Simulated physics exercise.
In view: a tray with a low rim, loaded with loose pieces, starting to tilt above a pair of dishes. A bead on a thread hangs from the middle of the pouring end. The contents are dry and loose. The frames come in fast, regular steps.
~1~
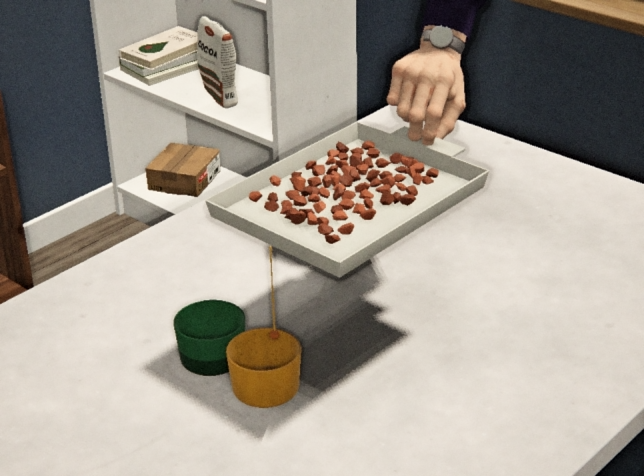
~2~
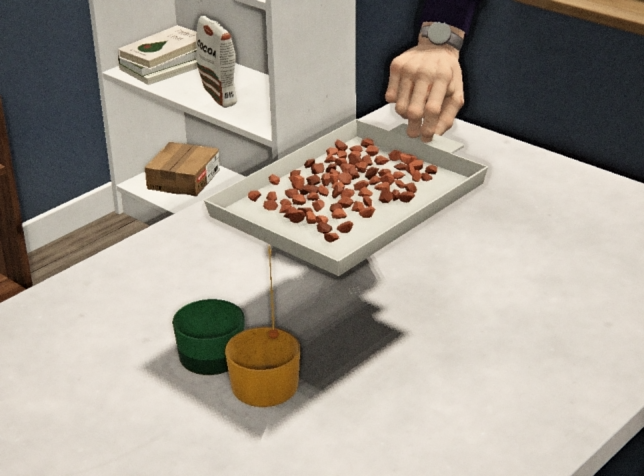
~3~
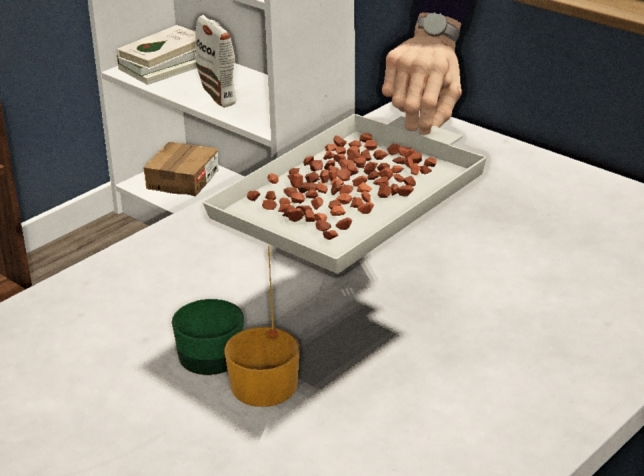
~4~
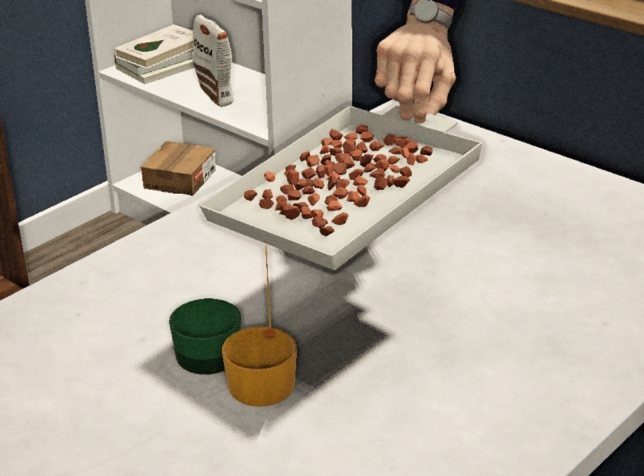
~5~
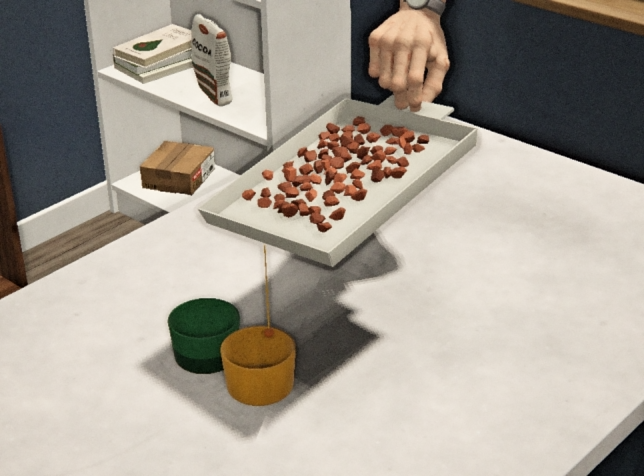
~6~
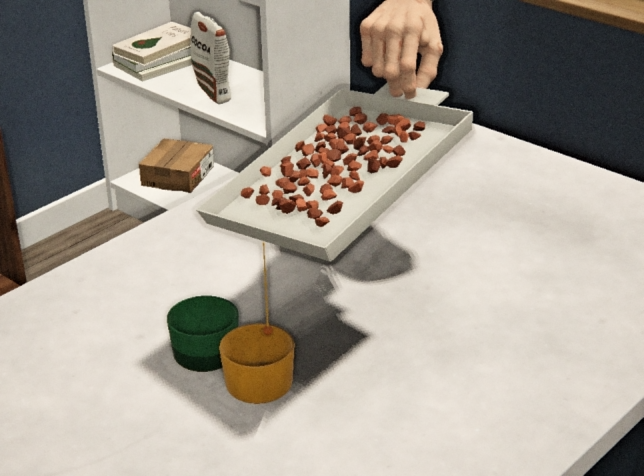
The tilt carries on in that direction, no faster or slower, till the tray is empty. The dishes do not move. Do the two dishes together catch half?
The two hold more than half of the load.
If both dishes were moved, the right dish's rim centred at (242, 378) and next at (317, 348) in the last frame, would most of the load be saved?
At the first place the smaller part, at the second not half.
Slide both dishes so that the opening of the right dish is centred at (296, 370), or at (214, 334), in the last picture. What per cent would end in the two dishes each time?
About 10 and 50 per cent.
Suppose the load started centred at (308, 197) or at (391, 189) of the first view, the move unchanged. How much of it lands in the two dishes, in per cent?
Roughly 70 per cent, and 60 per cent.
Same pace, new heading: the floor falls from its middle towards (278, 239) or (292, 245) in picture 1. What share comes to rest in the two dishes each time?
The first gives 20 %, the second 10 %.
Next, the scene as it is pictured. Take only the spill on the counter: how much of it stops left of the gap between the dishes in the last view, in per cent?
It comes to 60 per cent or so.
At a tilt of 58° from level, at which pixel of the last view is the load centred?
At about (243, 189).
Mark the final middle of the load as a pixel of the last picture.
Roughly at (205, 340).
Shortly afterwards, tray tipped steeply; all but a few on the tray; only a few in the air.
Next, tray tipped right over; near a third on the tray; near a third in the left dish; near a quarter outside both; a little in the air.
Some moments later, tray tipped past a quarter turn; near two thirds in the left dish; near a quarter outside both; only a few in the air.
In the end, tray tipped past a quarter turn; none at all in the right dish; near two thirds in the left dish; near a third outside both.
